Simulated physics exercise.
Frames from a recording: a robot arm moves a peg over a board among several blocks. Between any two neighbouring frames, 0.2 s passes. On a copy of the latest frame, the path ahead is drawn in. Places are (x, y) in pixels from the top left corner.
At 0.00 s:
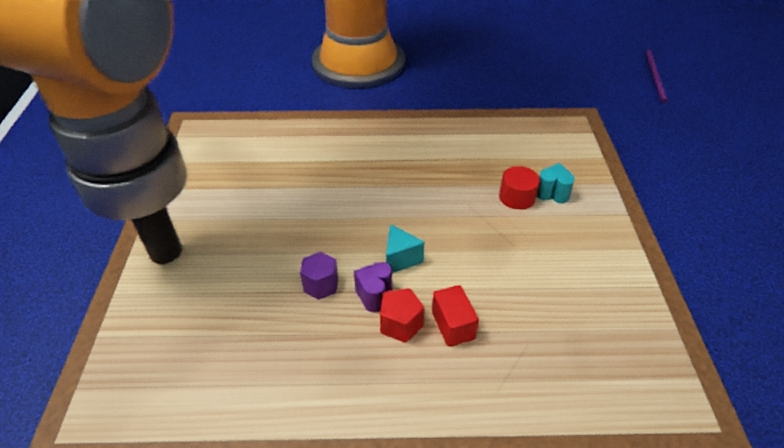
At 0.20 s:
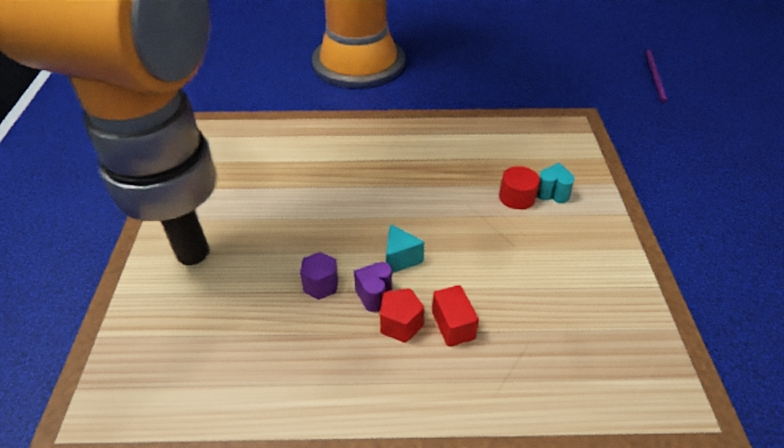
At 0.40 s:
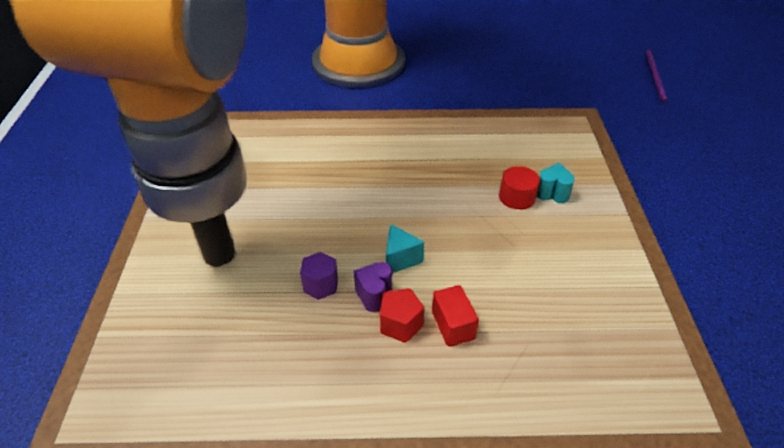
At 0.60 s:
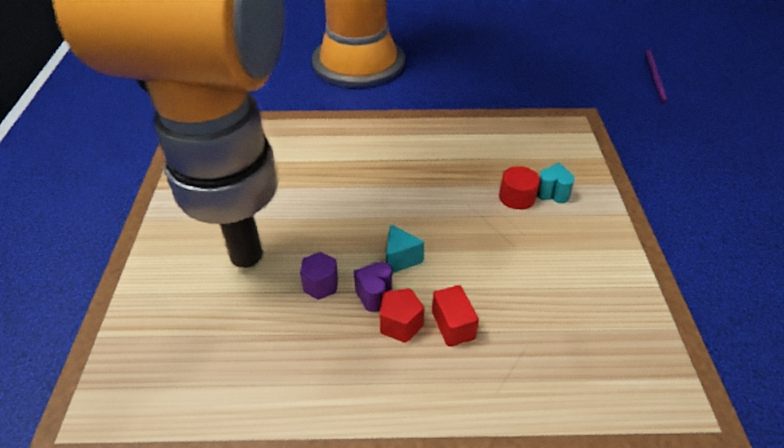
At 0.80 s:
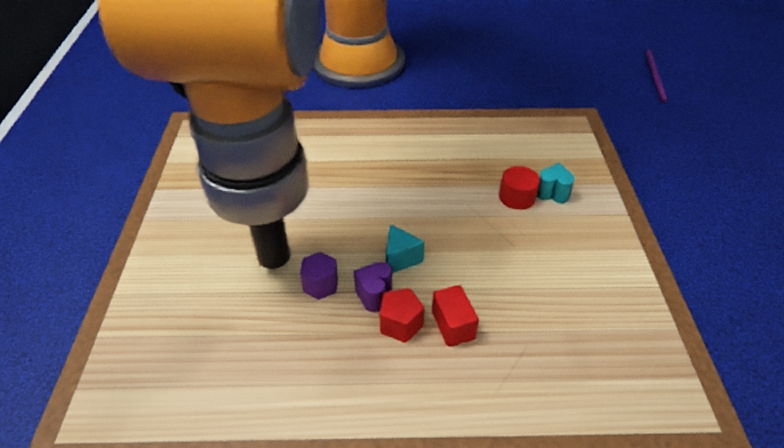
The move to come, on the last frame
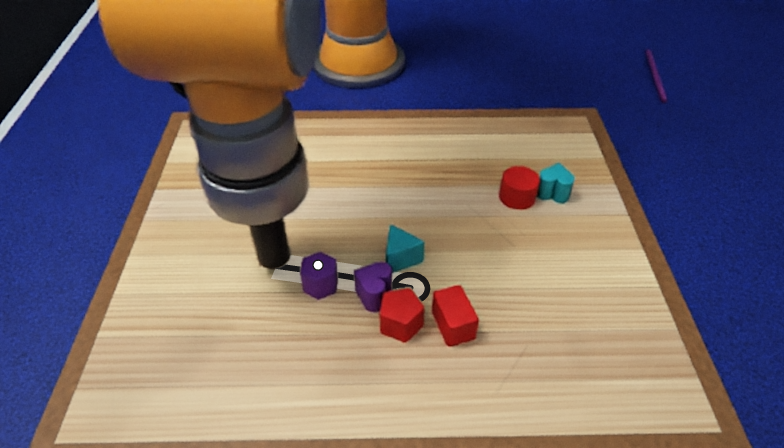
On a wooden board, a robot arm moves a black peg right, nearing a purple block.
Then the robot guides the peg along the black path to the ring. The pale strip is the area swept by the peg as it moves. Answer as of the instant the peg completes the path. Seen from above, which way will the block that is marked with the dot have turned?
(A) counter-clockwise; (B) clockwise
Letter B.
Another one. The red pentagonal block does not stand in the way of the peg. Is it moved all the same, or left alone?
It moves.
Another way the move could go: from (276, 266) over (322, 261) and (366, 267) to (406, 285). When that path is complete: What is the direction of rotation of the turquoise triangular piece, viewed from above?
Bird's-eye view: Counterclockwise.
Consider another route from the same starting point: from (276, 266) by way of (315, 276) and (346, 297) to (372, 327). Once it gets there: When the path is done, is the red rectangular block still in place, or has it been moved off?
Once the path ends, it is where it was.
The drawn path runs straight from (276, 266) to (411, 288); the dot is on the purple six-sided block.
On the path given first. One third of the way, peg (319, 263); purple six-sided block (338, 275), turned 30° clockwise; purple heart-shaped block (377, 276).
Two thirds of the way, peg (366, 271); purple six-sided block (350, 286), turned 95° clockwise; purple heart-shaped block (393, 281), turned 35° clockwise; red pentagonal block (406, 310).
At the end, peg (411, 279); purple six-sided block (350, 286), turned 95° clockwise; purple heart-shaped block (421, 294), turned 95° clockwise; turquoise triangular piece (411, 239), turned 50° anticlockwise; red pentagonal block (410, 325), turned 15° clockwise.
